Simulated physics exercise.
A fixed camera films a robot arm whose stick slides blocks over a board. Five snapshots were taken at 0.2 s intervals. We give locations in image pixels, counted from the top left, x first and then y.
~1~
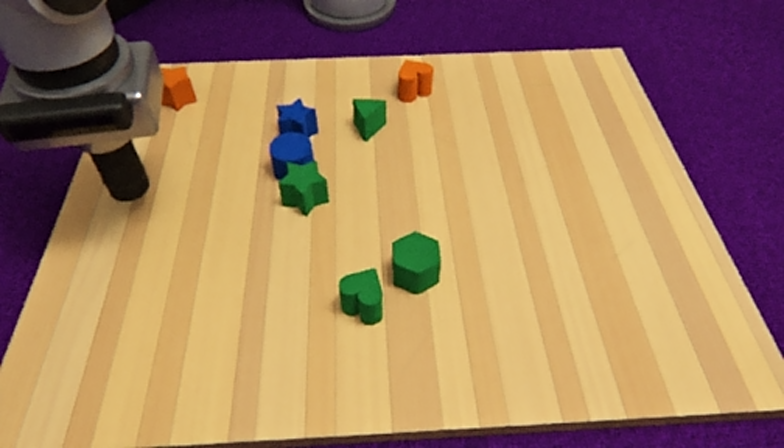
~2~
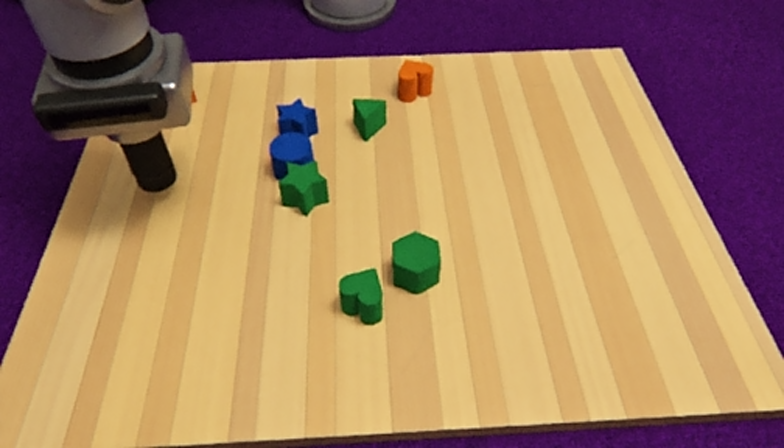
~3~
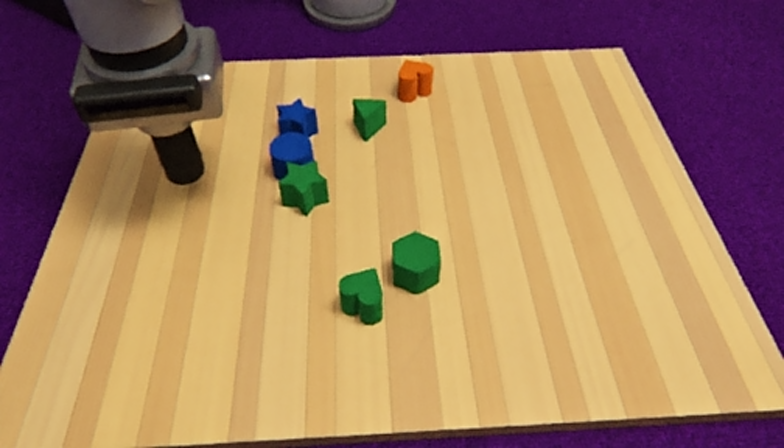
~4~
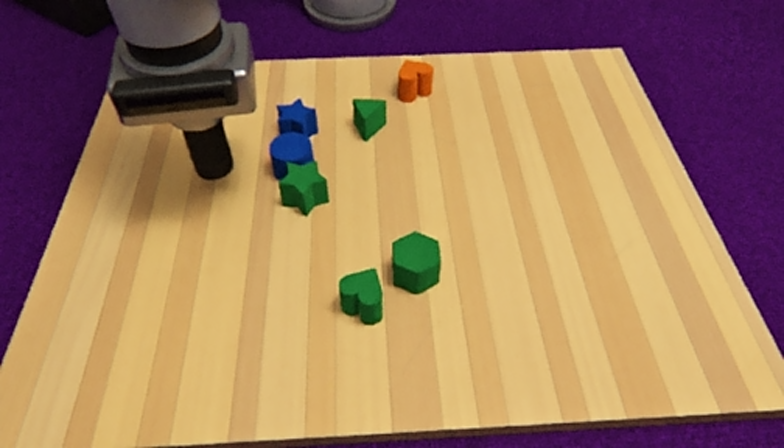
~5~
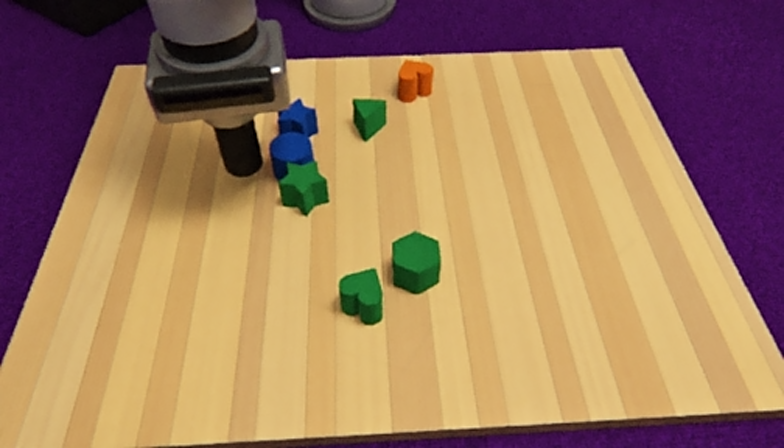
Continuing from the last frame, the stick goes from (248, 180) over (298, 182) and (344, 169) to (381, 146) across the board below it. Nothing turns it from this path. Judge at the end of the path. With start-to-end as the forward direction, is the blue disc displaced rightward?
My answer is no.
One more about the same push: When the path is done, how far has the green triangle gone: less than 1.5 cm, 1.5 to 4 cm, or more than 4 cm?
It goes a long way, over 4 cm.
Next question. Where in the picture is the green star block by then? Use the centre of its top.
The middle of its top is at (324, 180).
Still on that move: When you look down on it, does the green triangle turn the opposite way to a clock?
It seems so.
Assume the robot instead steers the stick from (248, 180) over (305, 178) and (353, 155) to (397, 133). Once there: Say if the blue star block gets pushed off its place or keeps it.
Once the stick is done, the blue star block remains in the old spot.
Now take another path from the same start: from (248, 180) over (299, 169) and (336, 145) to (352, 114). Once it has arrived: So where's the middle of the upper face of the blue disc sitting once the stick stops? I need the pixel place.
I'd say the blue disc ends with its top centre at (376, 122).
The first path, step by step. One third of the way, stick (296, 167); blue disc (325, 139); green star block (314, 179), turned 40° clockwise.
Two thirds of the way, stick (343, 154); blue disc (357, 120); green star block (324, 180), turned 70° clockwise; green triangle (373, 101), turned 30° anticlockwise.
At the end, stick (380, 131); blue disc (380, 97); blue star block in place; green star block (324, 180), turned 70° clockwise; green triangle (380, 78), turned 60° anticlockwise.
